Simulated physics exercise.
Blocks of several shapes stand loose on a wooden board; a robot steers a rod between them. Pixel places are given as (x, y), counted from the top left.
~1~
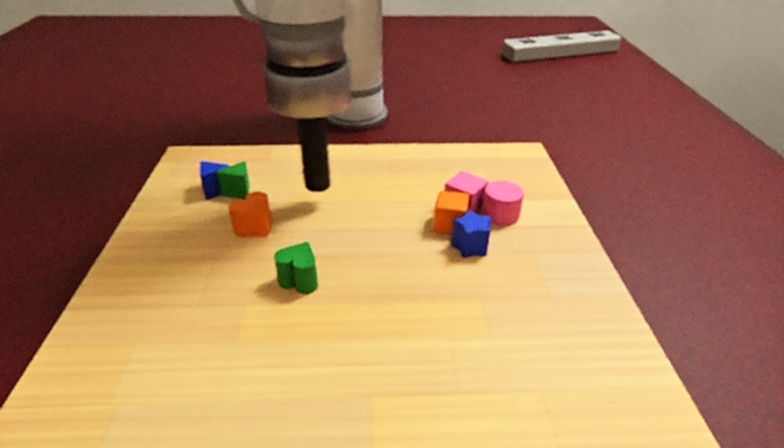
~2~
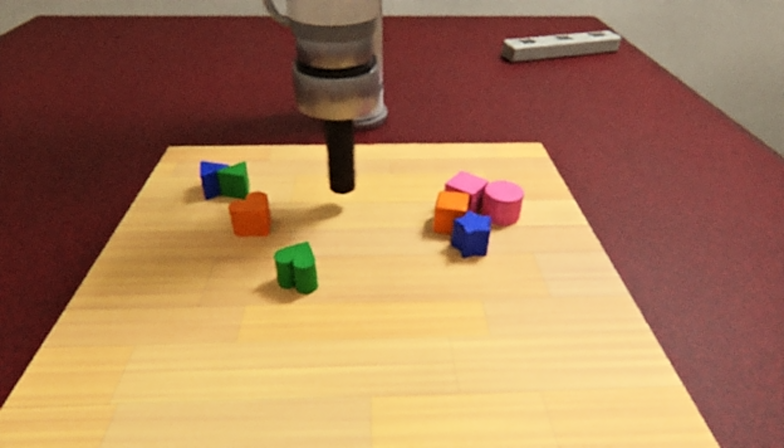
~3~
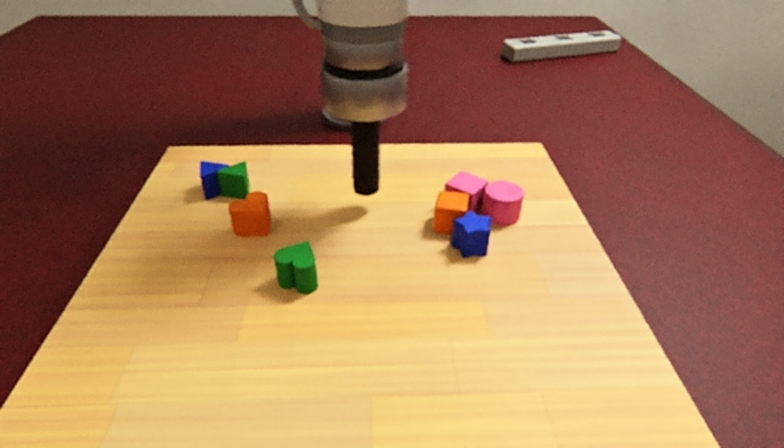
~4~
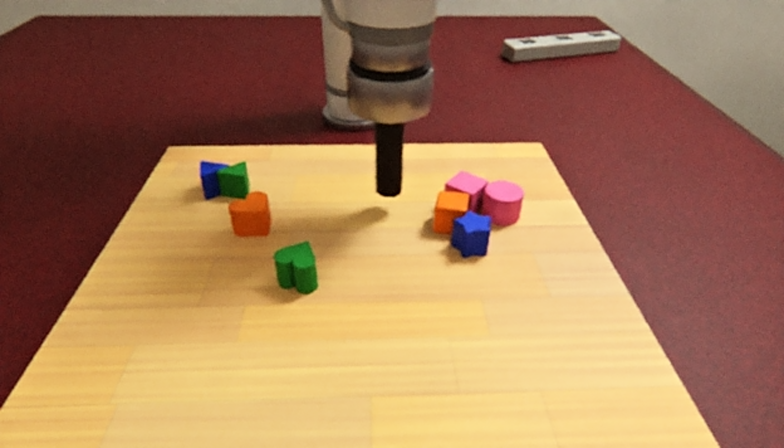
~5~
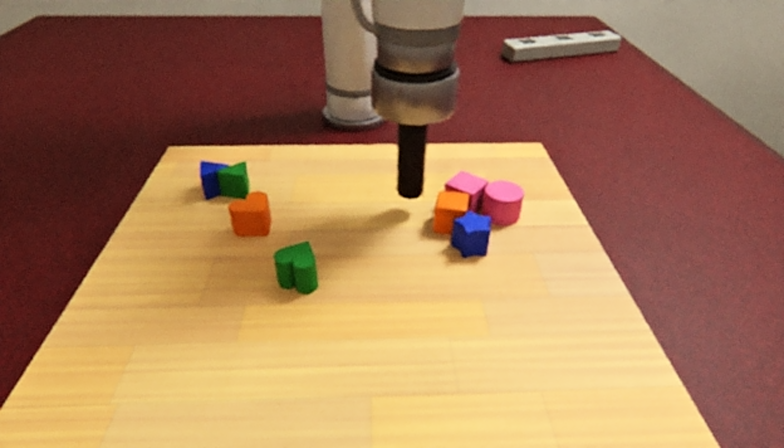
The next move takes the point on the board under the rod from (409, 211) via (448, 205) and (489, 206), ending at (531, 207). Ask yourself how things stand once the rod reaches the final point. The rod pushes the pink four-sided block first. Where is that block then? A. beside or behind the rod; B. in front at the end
That would be A.
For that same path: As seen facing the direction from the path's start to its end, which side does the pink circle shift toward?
To the right.
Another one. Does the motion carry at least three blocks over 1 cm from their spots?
No, I don't think so.
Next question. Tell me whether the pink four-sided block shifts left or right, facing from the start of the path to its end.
It's pushed left.
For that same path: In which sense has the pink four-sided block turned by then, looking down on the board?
My prediction: CCW.
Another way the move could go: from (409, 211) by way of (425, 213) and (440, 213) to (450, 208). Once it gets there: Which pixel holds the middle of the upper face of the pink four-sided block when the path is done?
The spot you're after is about (477, 175) in the image.
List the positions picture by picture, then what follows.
Tip of the rod at (318, 186), middles of tops, orange four-sided block at (453, 200), pink four-sided block at (467, 181), pink circle at (505, 190), in the first picture.
Rod at (343, 188), nothing pushed, in the second picture.
Rod at (366, 190), nothing pushed, in the third picture.
Rod at (389, 191), nothing pushed, in the fourth picture.
Rod at (410, 193), orange four-sided block at (453, 200), pink four-sided block at (467, 181), pink circle at (505, 190), in the fifth picture.
On the path given first. One third of the way, rod at (450, 187); pink four-sided block at (485, 178); pink circle at (518, 191).
Two thirds of the way, rod at (493, 188); pink four-sided block at (517, 174), turned 60° anticlockwise; pink circle at (542, 191).
At the end, rod at (535, 189); orange four-sided block unmoved; pink four-sided block at (539, 168), turned 115° anticlockwise; pink circle at (565, 196).
